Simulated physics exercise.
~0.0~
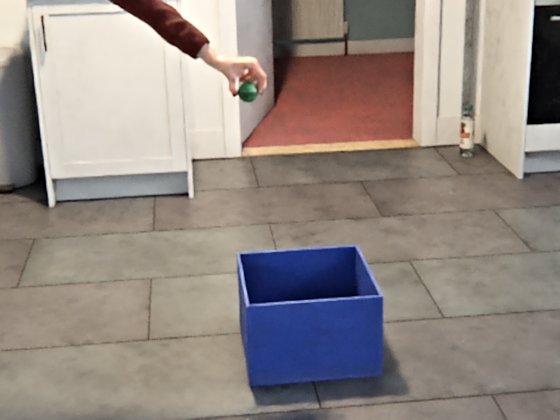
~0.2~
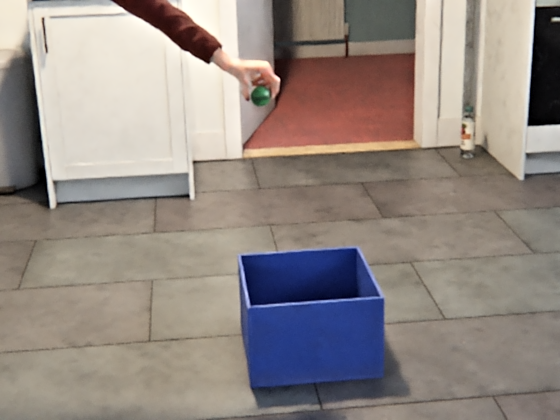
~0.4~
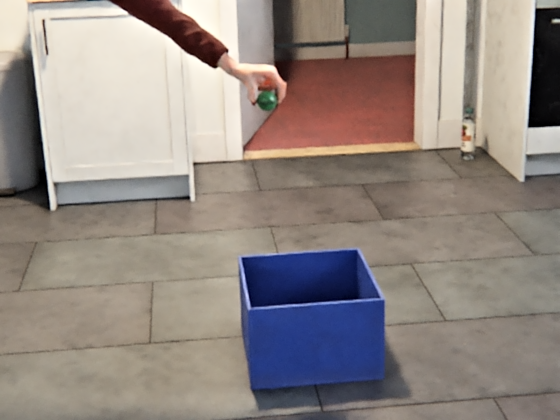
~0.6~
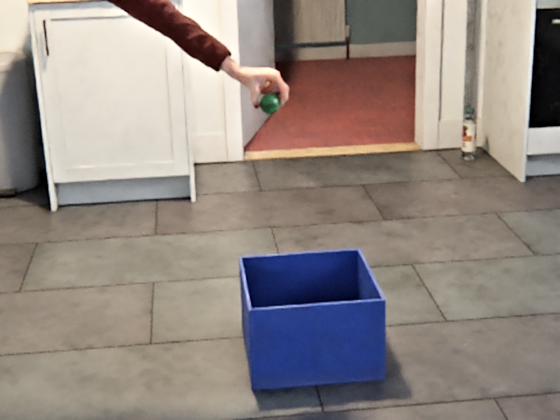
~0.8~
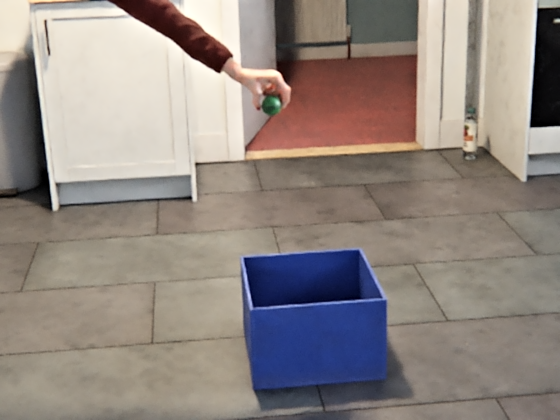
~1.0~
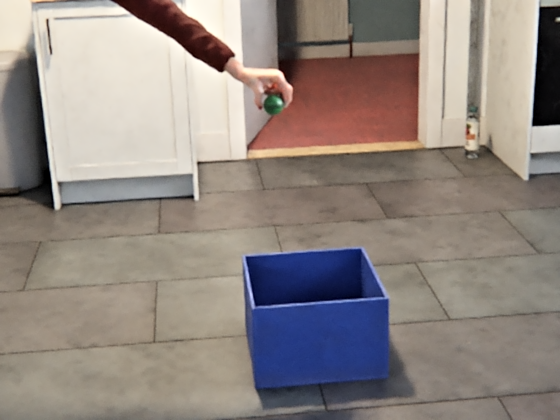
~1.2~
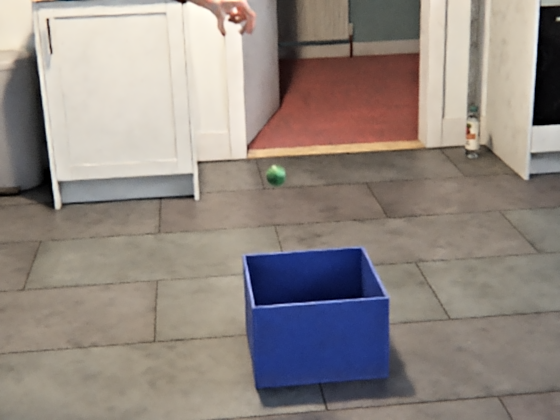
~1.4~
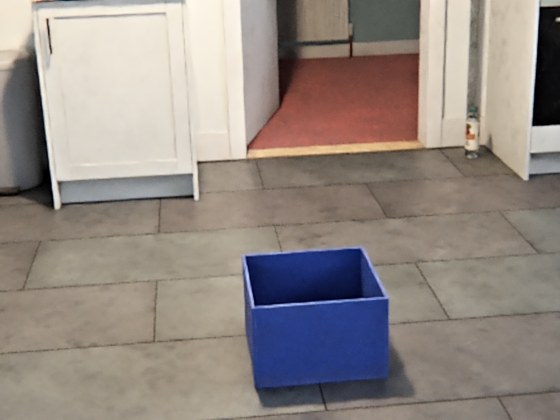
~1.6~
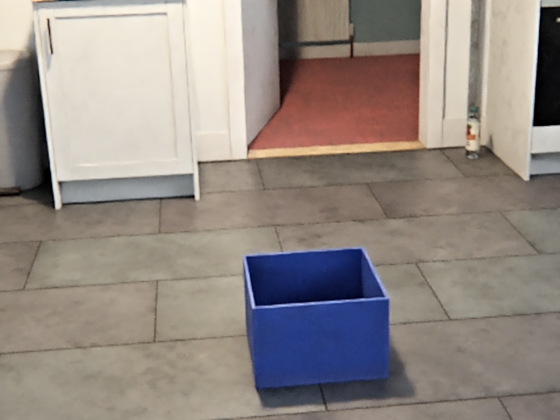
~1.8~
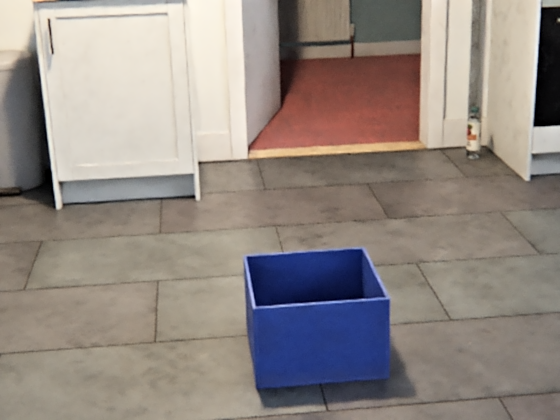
The clip shows a hand holding a small green ball above a blue box on a tiled floor, shifting it slightly to the right. The hand lets go and withdraws as the ball falls toward the box, and the ball ends up inside, out of sight.
